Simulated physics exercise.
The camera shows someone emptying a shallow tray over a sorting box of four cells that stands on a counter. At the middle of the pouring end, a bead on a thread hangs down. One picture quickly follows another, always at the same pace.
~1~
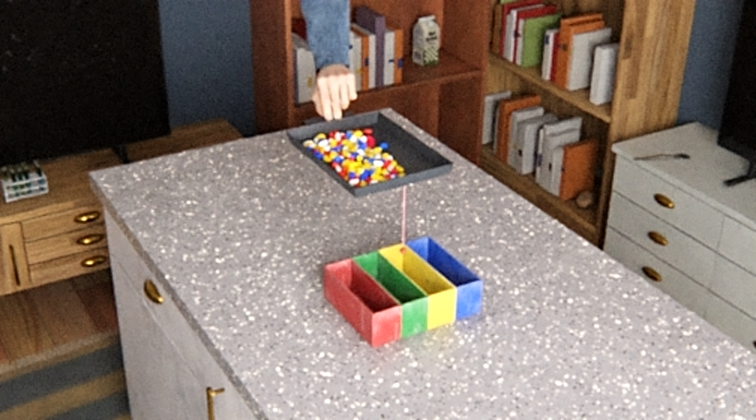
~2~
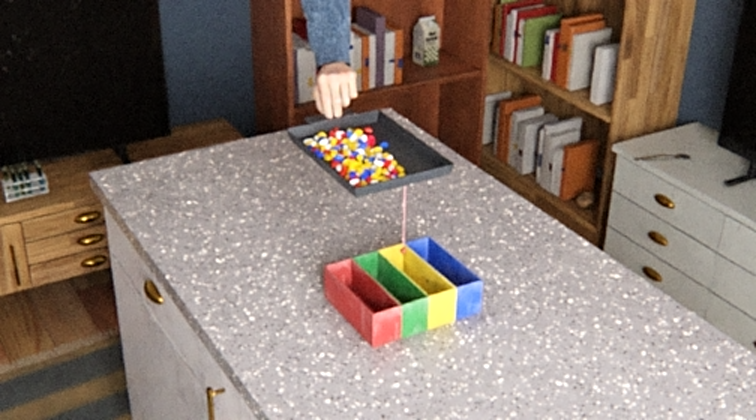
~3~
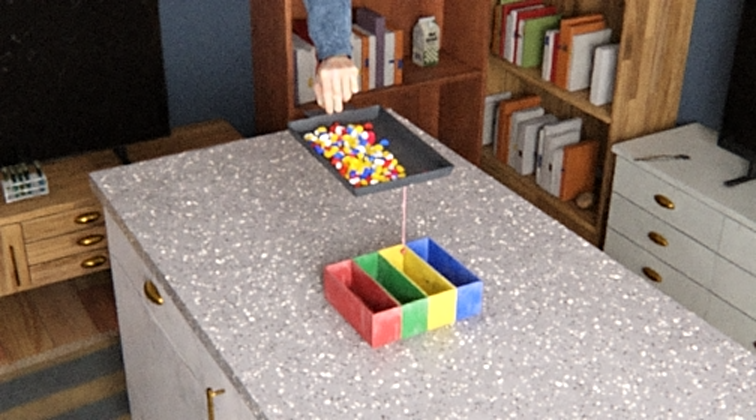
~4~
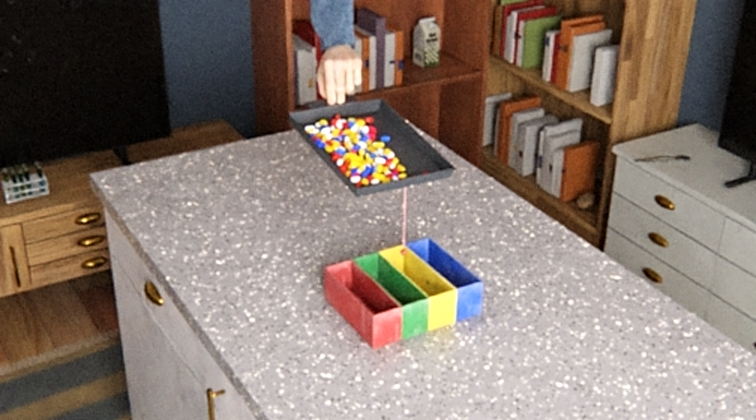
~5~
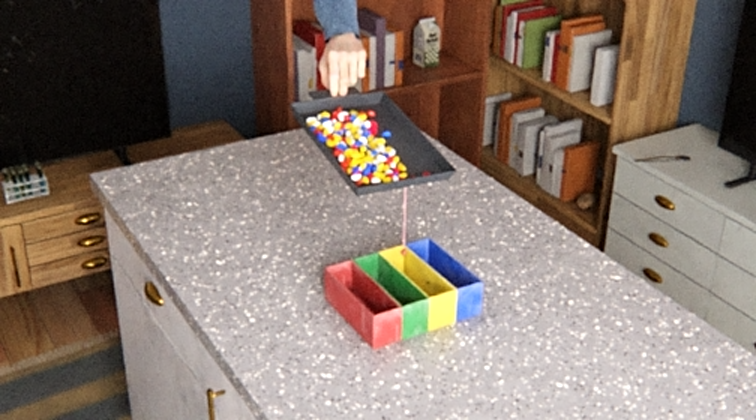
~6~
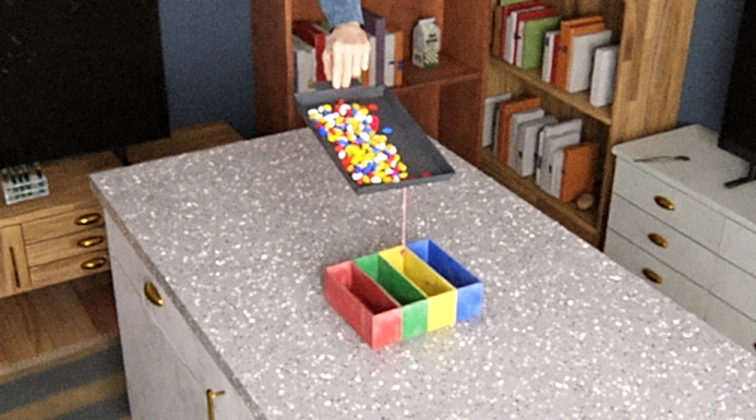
A dark, shallow tray of multicoloured jelly beans hangs over a speckled grey counter, seen from above at an angle by a still camera in a room with bookshelves and drawers. Below its near end, where a thin thread hangs, stands a box with red, green, yellow and blue cells from left to right. A blue-sleeved hand gradually raises the tray's far end, steepening its slope, while the near end dips slightly rightward.
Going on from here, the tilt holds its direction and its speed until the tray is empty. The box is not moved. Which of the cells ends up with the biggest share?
Blue.
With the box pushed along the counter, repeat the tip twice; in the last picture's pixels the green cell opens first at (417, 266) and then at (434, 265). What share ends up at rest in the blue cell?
In order, 20 % and 0 %.
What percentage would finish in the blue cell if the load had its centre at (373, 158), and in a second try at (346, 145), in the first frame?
About 40 %, then about 40 %.
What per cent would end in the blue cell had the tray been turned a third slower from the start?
Roughly 30 in a hundred.
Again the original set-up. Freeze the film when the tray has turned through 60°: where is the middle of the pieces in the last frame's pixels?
Roughly at (407, 154).
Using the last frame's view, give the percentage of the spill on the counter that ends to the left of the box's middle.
Looks to be around 0 per cent of the spill.
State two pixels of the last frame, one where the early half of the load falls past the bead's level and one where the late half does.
Initially about (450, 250); subsequently about (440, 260).
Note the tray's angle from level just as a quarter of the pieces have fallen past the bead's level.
That happens at close to 110 degrees.
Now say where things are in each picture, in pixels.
In the first picture, corners of the pouring end (356, 186) and (449, 163), level; middle of the load (357, 157), jelly beans; bead on its thread (403, 251); red cell (387, 323); green cell (415, 314); yellow cell (442, 305); blue cell (468, 297).
In the second picture, corners of the pouring end (357, 186) and (450, 163), level; middle of the load (358, 156).
In the third picture, corners of the pouring end (357, 186) and (450, 165), tipped barely, lowest at the right corner; middle of the load (358, 154).
In the fourth picture, corners of the pouring end (358, 186) and (451, 167), tipped a little, lowest at the right corner; middle of the load (357, 148).
In the fifth picture, corners of the pouring end (359, 186) and (452, 169), tipped a little, lowest at the right corner; middle of the load (358, 144).
In the sixth picture, corners of the pouring end (360, 185) and (452, 171), tipped clearly, lowest at the right corner; middle of the load (360, 140); red cell (387, 325); green cell (415, 316); yellow cell (442, 308); blue cell (469, 299).
Just after the last frame, tray tipped steeply; almost all on the tray; just a few falling or outside the box.
A moment on, tray tipped right over; the larger part on the tray; about a tenth in the blue cell; about a tenth falling or outside the box.
Further on, tray tipped past a quarter turn; roughly a third in the blue cell; roughly a quarter in the yellow cell; about a tenth in the green cell; roughly a third falling or outside the box.
When it is over, tray tipped past a quarter turn; roughly a third in the blue cell; roughly a quarter in the yellow cell; about a tenth in the green cell; not one in the red cell; roughly a third outside the box.
